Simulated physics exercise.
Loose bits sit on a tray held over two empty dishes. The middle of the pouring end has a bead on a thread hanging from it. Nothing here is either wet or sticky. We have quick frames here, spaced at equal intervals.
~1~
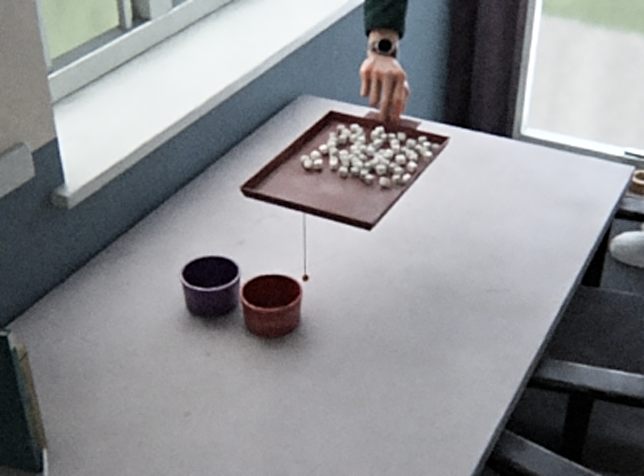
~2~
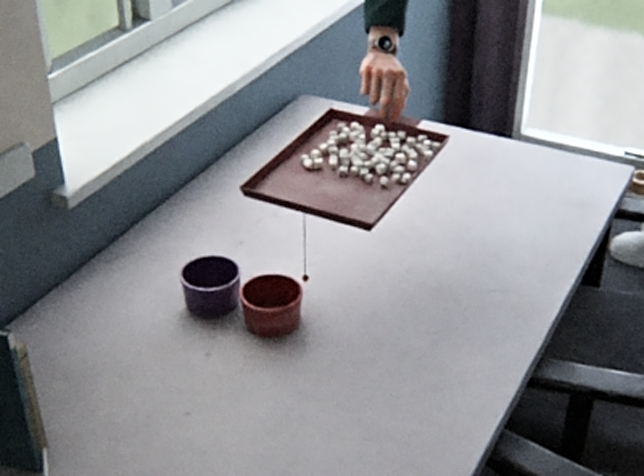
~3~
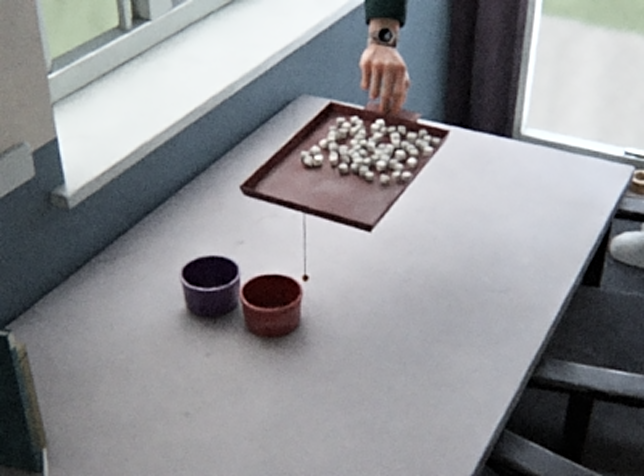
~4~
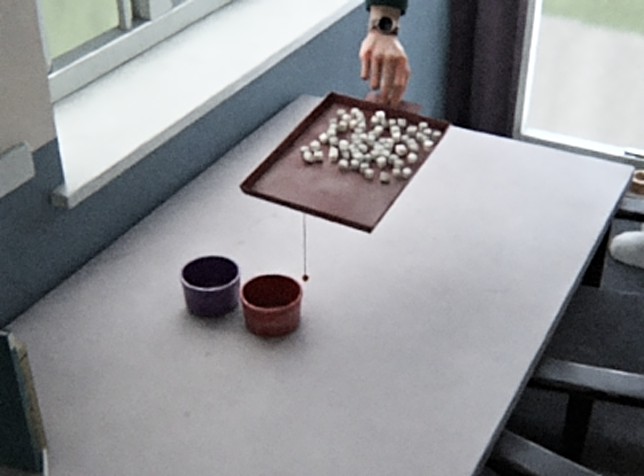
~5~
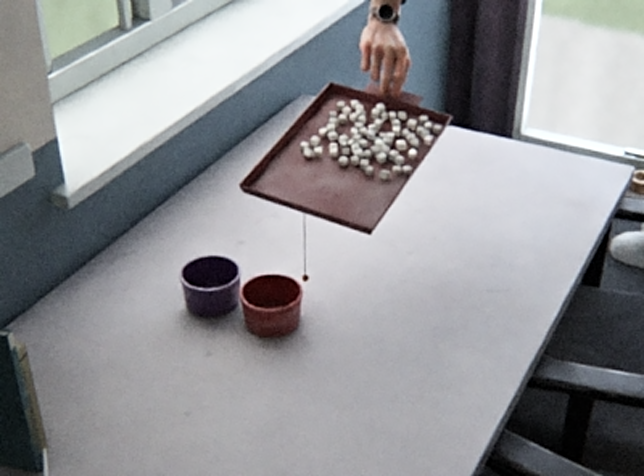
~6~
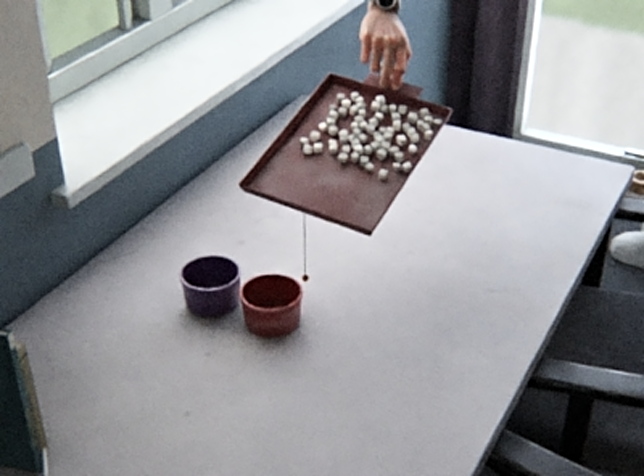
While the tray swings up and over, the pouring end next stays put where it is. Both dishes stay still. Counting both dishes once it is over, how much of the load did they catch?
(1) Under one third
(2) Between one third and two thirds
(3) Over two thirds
Option 1: Under one third.
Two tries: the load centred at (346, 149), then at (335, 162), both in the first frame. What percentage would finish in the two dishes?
From the first start you get 0 in a hundred, from the second 0 in a hundred.
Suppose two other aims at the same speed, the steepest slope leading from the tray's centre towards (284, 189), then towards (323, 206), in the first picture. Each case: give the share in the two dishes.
Roughly 40 % in the first case and 20 % in the second.
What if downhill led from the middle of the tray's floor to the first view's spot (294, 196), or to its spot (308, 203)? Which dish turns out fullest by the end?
For the first aim the right side, for the second the right side.
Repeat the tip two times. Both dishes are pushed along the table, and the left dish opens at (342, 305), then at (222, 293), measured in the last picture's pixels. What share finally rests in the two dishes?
Close to 70 in a hundred first, close to 10 in a hundred second.
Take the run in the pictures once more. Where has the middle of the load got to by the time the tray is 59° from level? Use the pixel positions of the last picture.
In the last view, the load is centred near (352, 211).
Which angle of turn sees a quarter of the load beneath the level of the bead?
About 90° of tilt.
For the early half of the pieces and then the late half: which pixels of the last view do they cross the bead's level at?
First close to (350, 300), next close to (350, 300).
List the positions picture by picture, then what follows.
The first picture shows corners of the pouring end (244, 186) and (371, 221), level; middle of the load (371, 152), sugar cubes; left dish (195, 299); right dish (256, 320); bead on its thread (305, 278).
The second picture shows corners of the pouring end (244, 186) and (371, 221), level; middle of the load (371, 150).
The third picture shows corners of the pouring end (244, 186) and (371, 222), tipped barely, lowest at the right corner; middle of the load (371, 146).
The fourth picture shows corners of the pouring end (243, 185) and (371, 224), tipped a little, lowest at the right corner; middle of the load (371, 140).
The fifth picture shows corners of the pouring end (243, 184) and (370, 226), tipped a little, lowest at the right corner; middle of the load (371, 135).
The sixth picture shows corners of the pouring end (243, 183) and (370, 228), tipped a little, lowest at the right corner; middle of the load (371, 129); left dish (195, 299); right dish (256, 320).
Just after the last frame, tray tipped steeply; the larger part on the tray; about a tenth outside both; about a tenth in the air.
A moment on, tray tipped right over; roughly two thirds on the tray; just a few in the right dish; roughly a quarter outside both; about a tenth in the air.
Further on, tray tipped past a quarter turn; just a few in the right dish; almost all outside both.
When it is over, tray tipped past a quarter turn; just a few in the right dish; not one in the left dish; almost all outside both.
